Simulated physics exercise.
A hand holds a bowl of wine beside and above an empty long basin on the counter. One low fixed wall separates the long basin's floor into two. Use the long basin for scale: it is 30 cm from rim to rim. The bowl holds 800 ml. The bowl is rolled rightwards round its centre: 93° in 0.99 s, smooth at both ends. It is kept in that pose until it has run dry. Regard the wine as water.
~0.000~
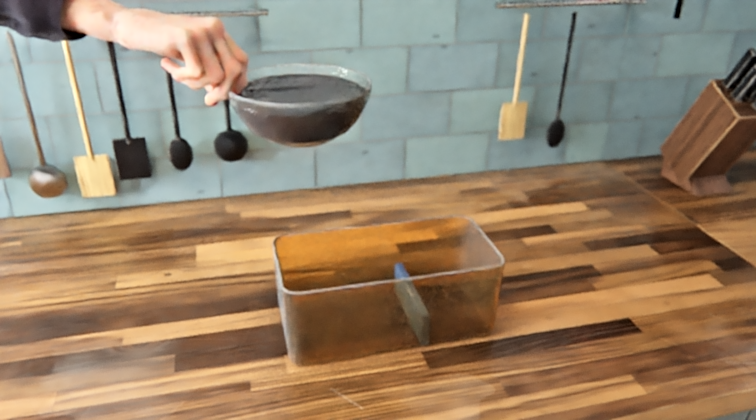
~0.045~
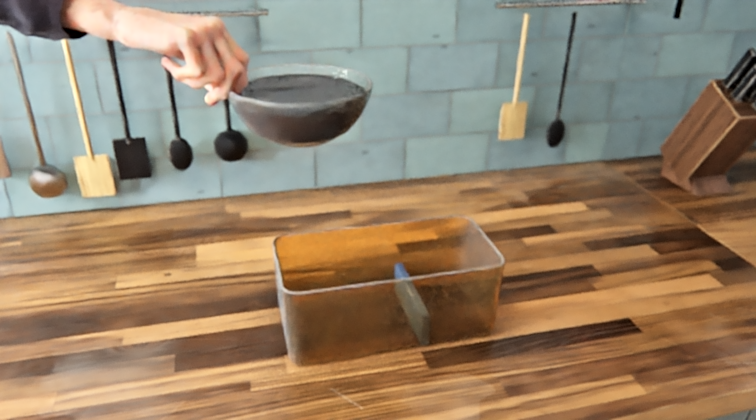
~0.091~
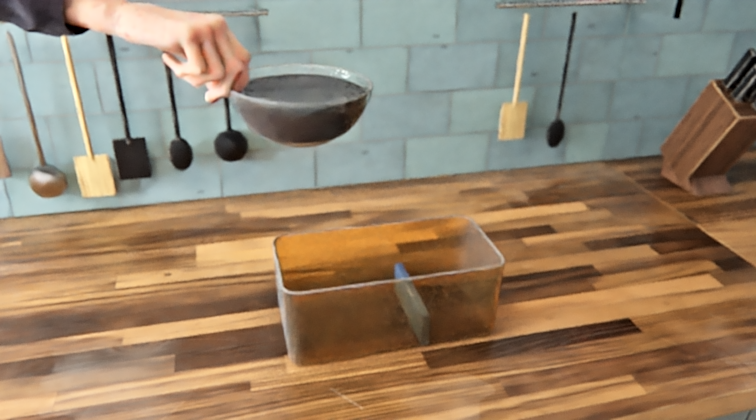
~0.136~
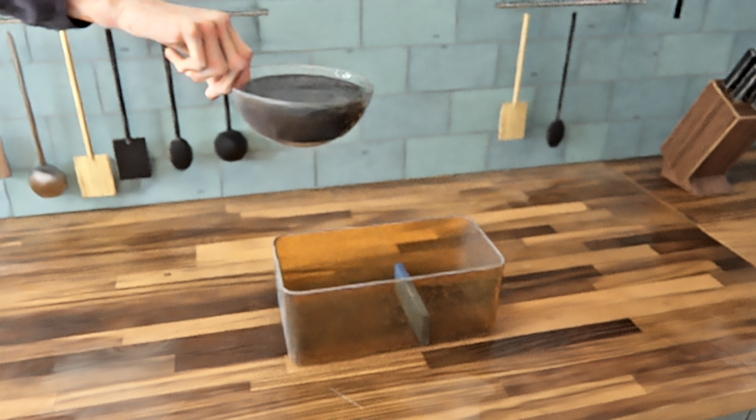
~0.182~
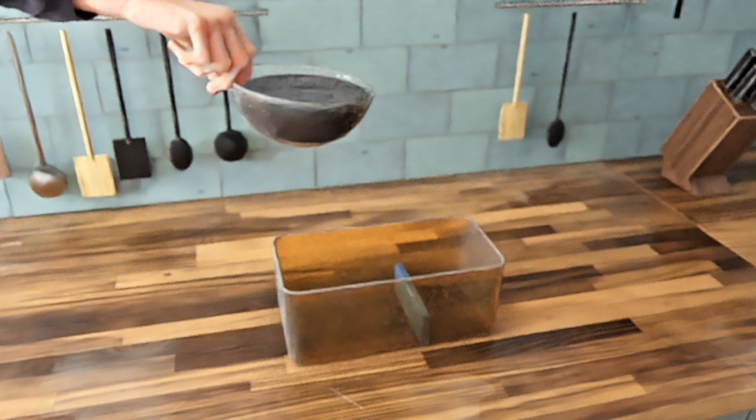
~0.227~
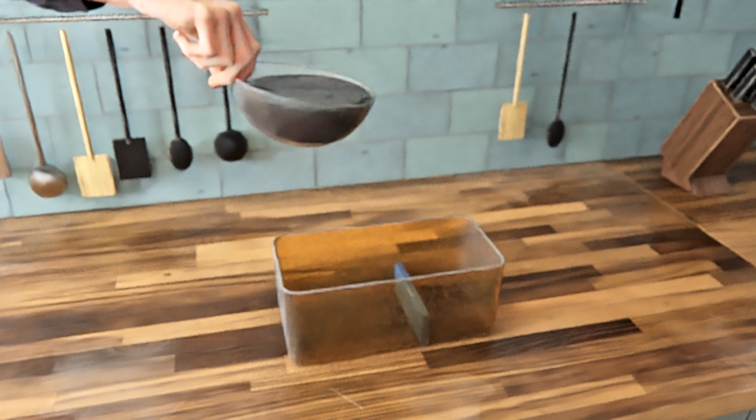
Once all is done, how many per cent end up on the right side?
Roughly 65 percent ends up on the right side.
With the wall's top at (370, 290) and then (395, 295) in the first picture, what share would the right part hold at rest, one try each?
Try 1: 95 %; try 2: 75 %.
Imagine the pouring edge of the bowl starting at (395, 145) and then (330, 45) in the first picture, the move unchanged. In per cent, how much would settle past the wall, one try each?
Near 70 in a hundred on the first go and near 30 in a hundred on the second.
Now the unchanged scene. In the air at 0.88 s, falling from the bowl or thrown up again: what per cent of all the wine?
Around 12 percent of the liquid.
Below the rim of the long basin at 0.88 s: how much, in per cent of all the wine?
The fraction sits near 86 in a hundred.
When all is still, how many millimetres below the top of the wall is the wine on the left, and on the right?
It's around 40 mm on the left side and around 14 mm on the right side.
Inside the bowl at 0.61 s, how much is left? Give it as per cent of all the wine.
Near 36 in a hundred.
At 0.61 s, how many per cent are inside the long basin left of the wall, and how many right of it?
Roughly 3 sits left and 10 sits right.
By 0.61 s the tilt is 63° and 36 per cent is still to pour, 3 is left of the wall and 10 right of it.
By 0.88 s the tilt is 90° and 2 per cent is still to pour, 21 is left of the wall and 65 right of it.
By 1.17 s the tilt is 93° and 0 per cent is still to pour, 33 is left of the wall and 65 right of it.
By 1.49 s the tilt is 93° and 0 per cent is still to pour, 33 is left of the wall and 65 right of it.
At rest 33 per cent lies left of the wall, 65 right of it and 2 outside.
